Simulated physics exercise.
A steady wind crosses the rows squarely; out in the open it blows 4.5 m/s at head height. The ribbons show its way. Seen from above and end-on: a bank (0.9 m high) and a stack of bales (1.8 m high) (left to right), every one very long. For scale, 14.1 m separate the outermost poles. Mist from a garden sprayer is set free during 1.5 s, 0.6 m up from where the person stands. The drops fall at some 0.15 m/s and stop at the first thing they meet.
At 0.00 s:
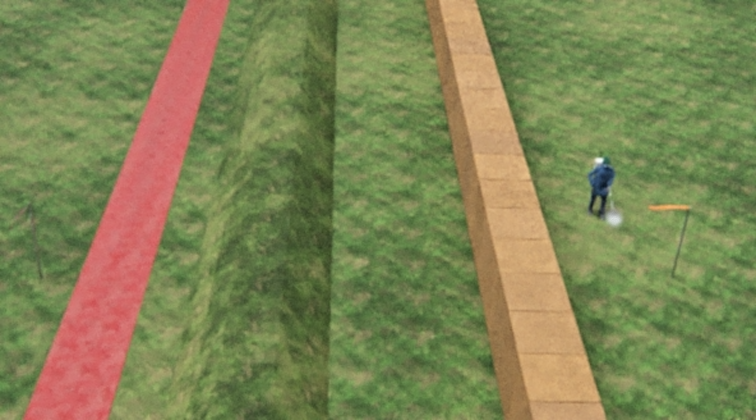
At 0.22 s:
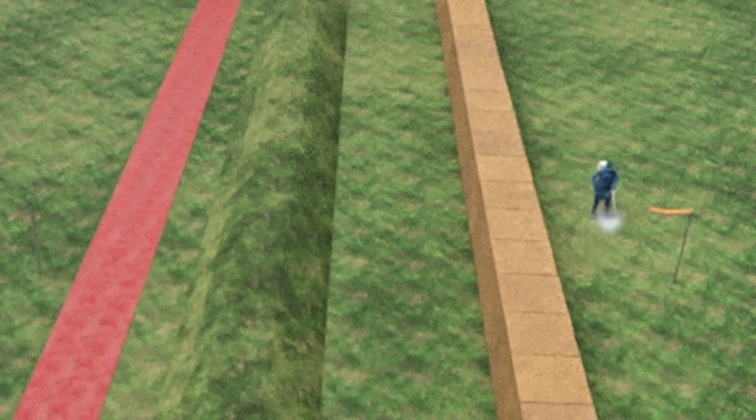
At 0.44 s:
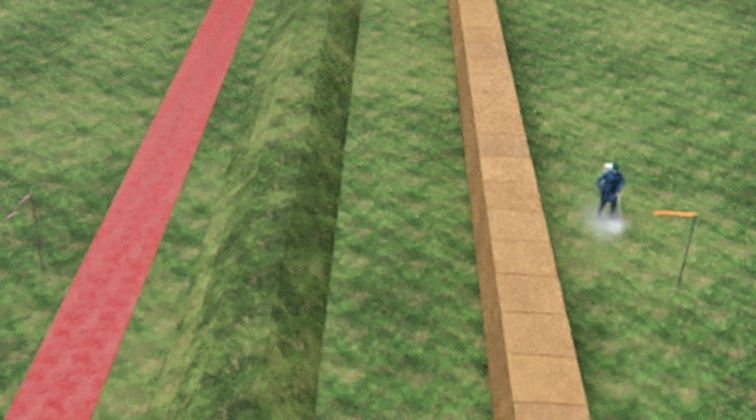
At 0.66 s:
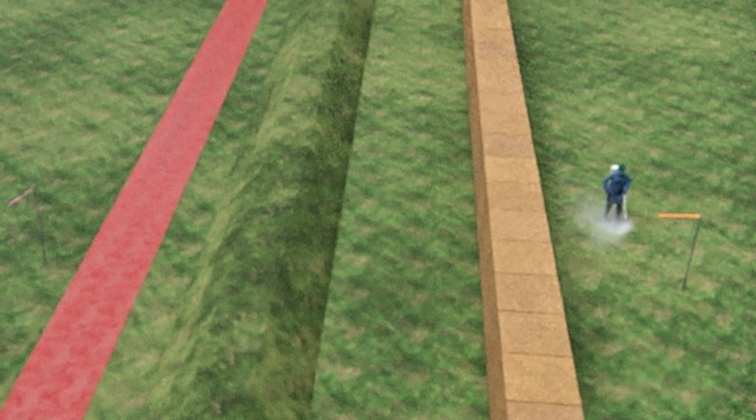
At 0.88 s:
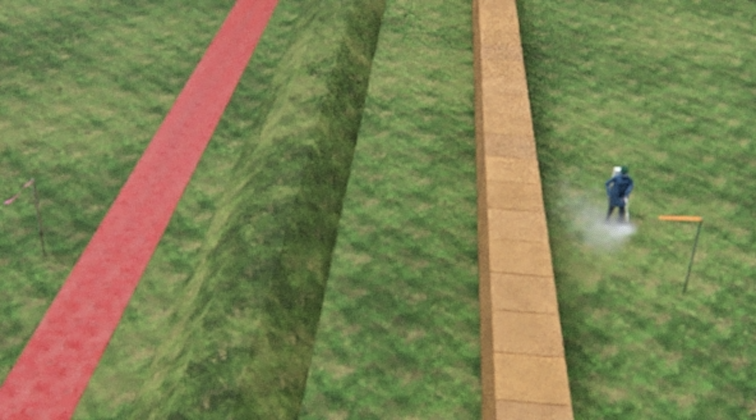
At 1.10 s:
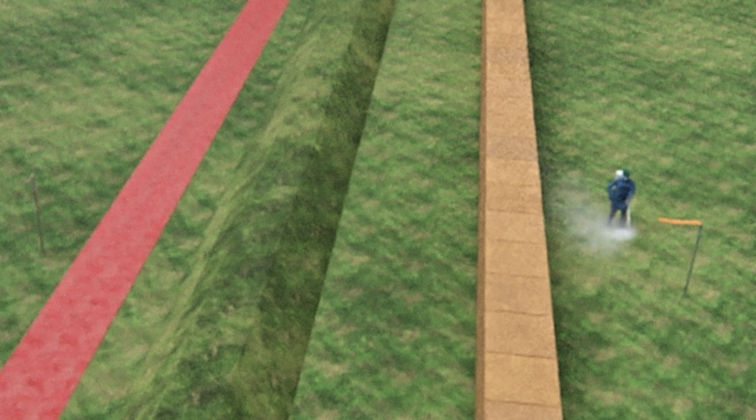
A person in blue standing on grass right of a long stack of bales, releasing white mist that spreads and drifts left.
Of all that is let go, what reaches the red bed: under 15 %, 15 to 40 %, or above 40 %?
It catches not even 15 %.
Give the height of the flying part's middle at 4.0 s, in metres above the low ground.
Roughly 2.6 m up.
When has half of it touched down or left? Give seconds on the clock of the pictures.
At about 8.0 s.
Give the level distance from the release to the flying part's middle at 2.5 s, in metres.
About 2.0 m.
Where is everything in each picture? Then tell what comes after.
The first picture shows the spray in the air spans x = 610 to 620 around y = 215 and it comes from (612, 215).
The second picture shows the right ribbon ends at (651, 209), leaning 90 degrees to the left, the spray in the air spans x = 595 to 620 around y = 220 and the red one passes (119, 258).
The third picture shows the spray in the air spans x = 585 to 620 around y = 220 and the top of the bank crosses (273, 194).
The fourth picture shows the right ribbon ends at (658, 215), leaning 85 degrees to the left, the spray in the air spans x = 575 to 625 around y = 225 and the red one passes (151, 194).
The fifth picture shows the spray in the air spans x = 560 to 630 around y = 225.
The sixth picture shows the right ribbon ends at (659, 219), leaning 90 degrees to the left, the spray in the air spans x = 550 to 630 around y = 230 and the top of the stack of bales crosses (513, 175).
After 2.5 s, 0 % lies on the red bed; 15 % has touched down or left; the middle of what still flies is 1.2 m above the low ground, near (548, 201).
After 4.0 s, 0 % lies on the red bed; 33 % has touched down or left; the middle of what still flies is 2.5 m above the low ground, near (328, 131).
After 8.0 s, 1 % lies on the red bed; 49 % has touched down or left.
After 20.0 s, 2 % lies on the red bed; 96 % has touched down or left.
After 45.0 s, 2 % lies on the red bed; 100 % has touched down or left.
